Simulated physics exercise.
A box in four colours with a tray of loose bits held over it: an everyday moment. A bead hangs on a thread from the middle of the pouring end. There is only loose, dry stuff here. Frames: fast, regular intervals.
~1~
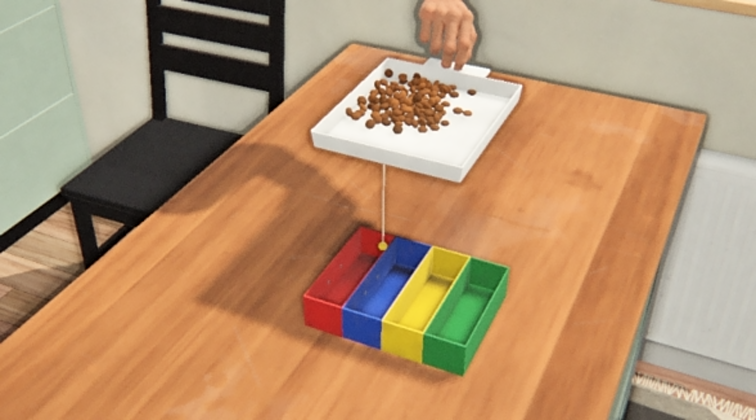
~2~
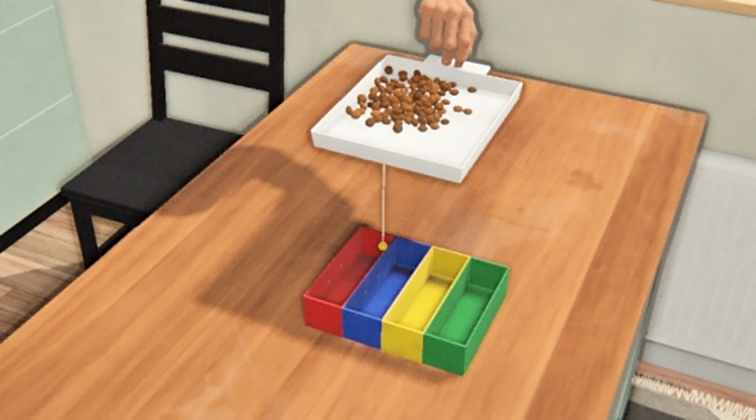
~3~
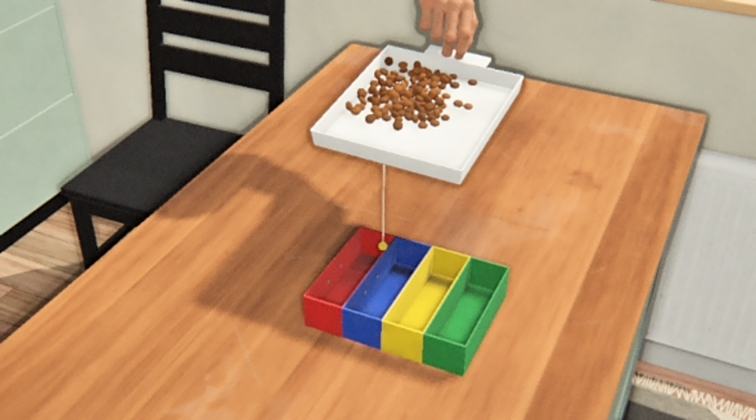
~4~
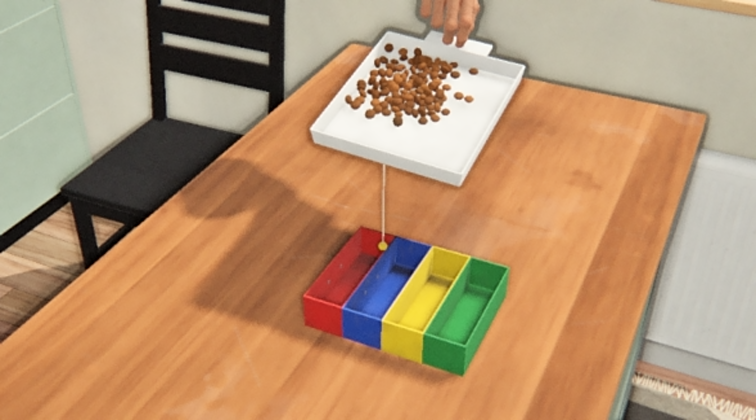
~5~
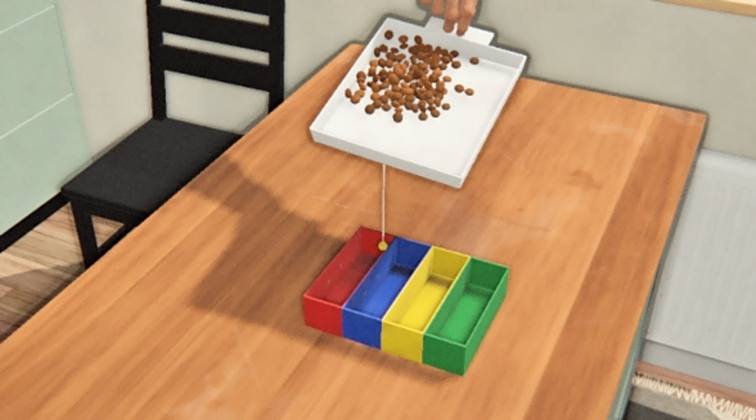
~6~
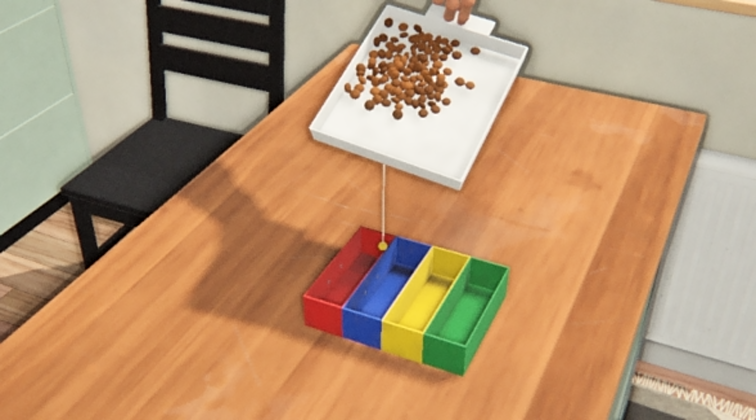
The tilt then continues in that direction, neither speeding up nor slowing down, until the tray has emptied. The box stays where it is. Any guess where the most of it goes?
I'd say the yellow cell.
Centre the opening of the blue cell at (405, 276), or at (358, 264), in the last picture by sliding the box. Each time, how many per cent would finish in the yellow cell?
It comes to roughly 50 per cent in one try and roughly 30 per cent in the next.
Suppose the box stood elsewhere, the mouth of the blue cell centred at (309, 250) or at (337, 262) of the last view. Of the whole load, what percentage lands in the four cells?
Around 20 percent the first time, around 50 percent the second.
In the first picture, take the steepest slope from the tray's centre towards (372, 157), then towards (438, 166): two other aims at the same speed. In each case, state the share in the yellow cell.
0 and 60 per cent, in that order.
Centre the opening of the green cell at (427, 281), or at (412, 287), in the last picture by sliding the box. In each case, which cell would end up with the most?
Green; the green cell.
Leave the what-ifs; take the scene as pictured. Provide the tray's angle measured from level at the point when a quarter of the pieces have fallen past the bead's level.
A tilt of roughly 85°.
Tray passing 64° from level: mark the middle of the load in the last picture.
I'd put it at about (415, 155).
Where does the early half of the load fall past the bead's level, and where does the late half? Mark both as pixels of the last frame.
Around (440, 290) and then (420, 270).
Soon, tray tipped steeply; nearly all on the tray; a stray few falling or outside the box.
A while on, tray tipped past a quarter turn; about a third on the tray; about a quarter in the yellow cell; about a quarter in the green cell; a small part in the blue cell; a stray few in the red cell; a small part falling or outside the box.
Towards the end, tray tipped past a quarter turn; about half in the yellow cell; about a quarter in the blue cell; about a quarter in the green cell; a stray few in the red cell; a small part falling or outside the box.
Finally, tray tipped past a quarter turn; about half in the yellow cell; about a quarter in the blue cell; about a quarter in the green cell; a stray few in the red cell; a stray few outside the box.
